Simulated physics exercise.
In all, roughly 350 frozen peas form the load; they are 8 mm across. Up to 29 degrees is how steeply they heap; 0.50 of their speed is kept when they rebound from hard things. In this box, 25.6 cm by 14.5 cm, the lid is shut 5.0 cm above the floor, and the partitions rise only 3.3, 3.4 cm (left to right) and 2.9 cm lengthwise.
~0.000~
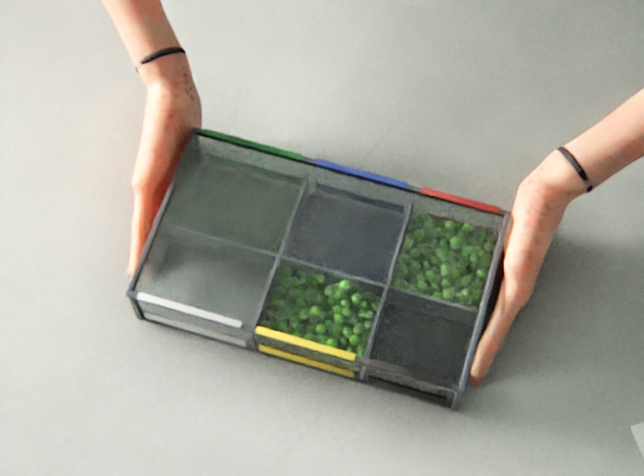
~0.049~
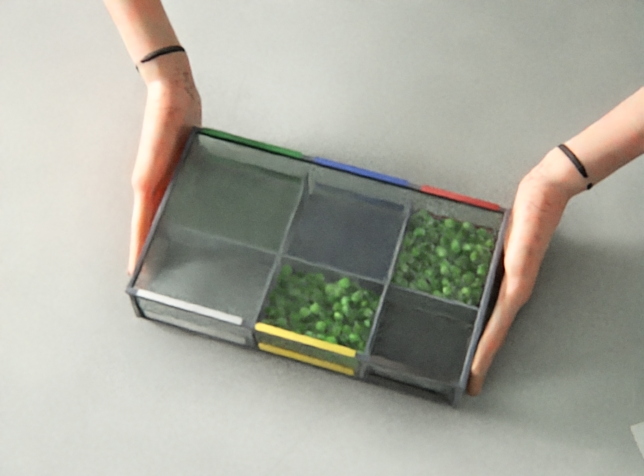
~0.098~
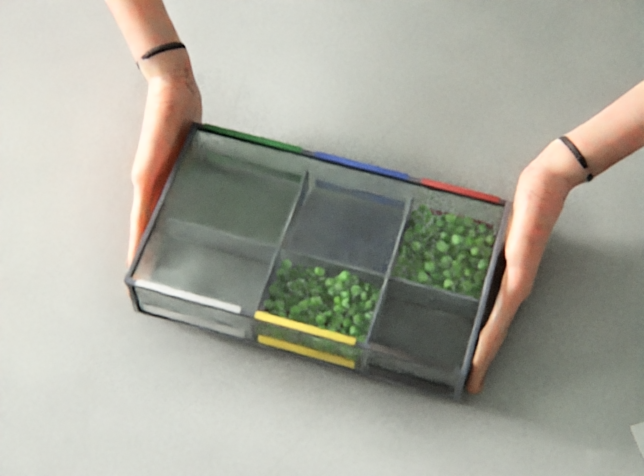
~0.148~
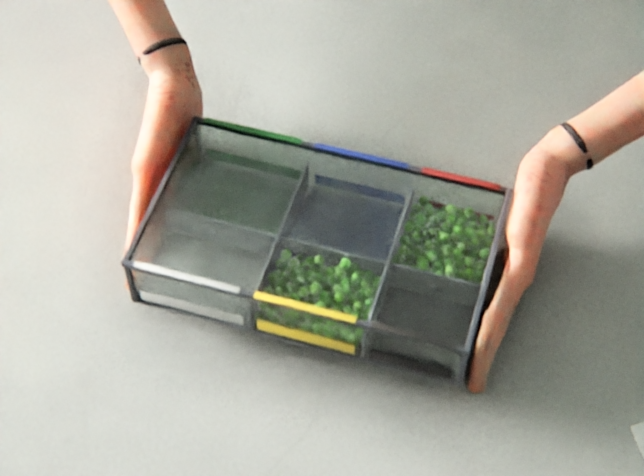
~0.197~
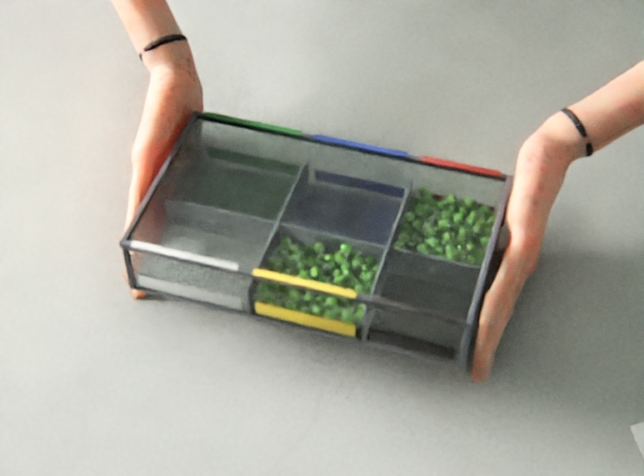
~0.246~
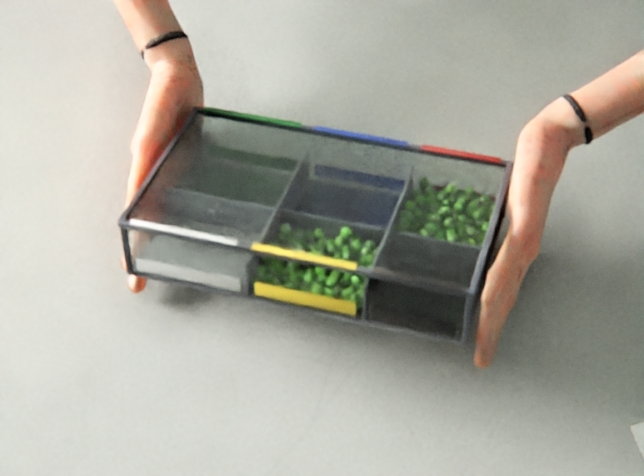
Clear divided box with green peas in two compartments tilting gradually backward as two hands hold its ends, the peas barely shifting.
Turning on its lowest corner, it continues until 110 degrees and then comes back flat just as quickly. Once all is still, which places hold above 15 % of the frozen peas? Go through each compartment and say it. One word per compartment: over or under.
Red compartment over, blue compartment over, green compartment over, yellow compartment under, white compartment under, black compartment under.
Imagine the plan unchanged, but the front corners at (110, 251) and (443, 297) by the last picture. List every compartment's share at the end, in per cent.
Per cent at the finish: Red 40, blue 5, green 40, yellow 10, white 0, black 0.
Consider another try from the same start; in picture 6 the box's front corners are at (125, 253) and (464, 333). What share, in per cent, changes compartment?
I'd put it at about 55 per cent.
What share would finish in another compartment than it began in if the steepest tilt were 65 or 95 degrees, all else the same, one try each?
I'd put them near 15 and 45 percent in that order.
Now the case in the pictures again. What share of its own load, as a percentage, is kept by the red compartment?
About 90 per cent.
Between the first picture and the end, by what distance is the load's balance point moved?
Around 5.5 centimetres.
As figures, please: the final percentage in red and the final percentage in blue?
In the red compartment 50 percent, in the blue 25 percent.
Then, at 1.01 s, tilt 109 degrees; red 50 %, blue 25 %, green 10 %, yellow 15 %.
After 1.52 s, tilt 47 degrees; red 50 %, blue 25 %, green 25 %.
After 2.09 s, tilt 0 degrees; red 50 %, blue 25 %, green 25 %.
At rest (2.6 s), red 50 %, blue 25 %, green 25 %, yellow 0 %, white 0 %, black 0 %.
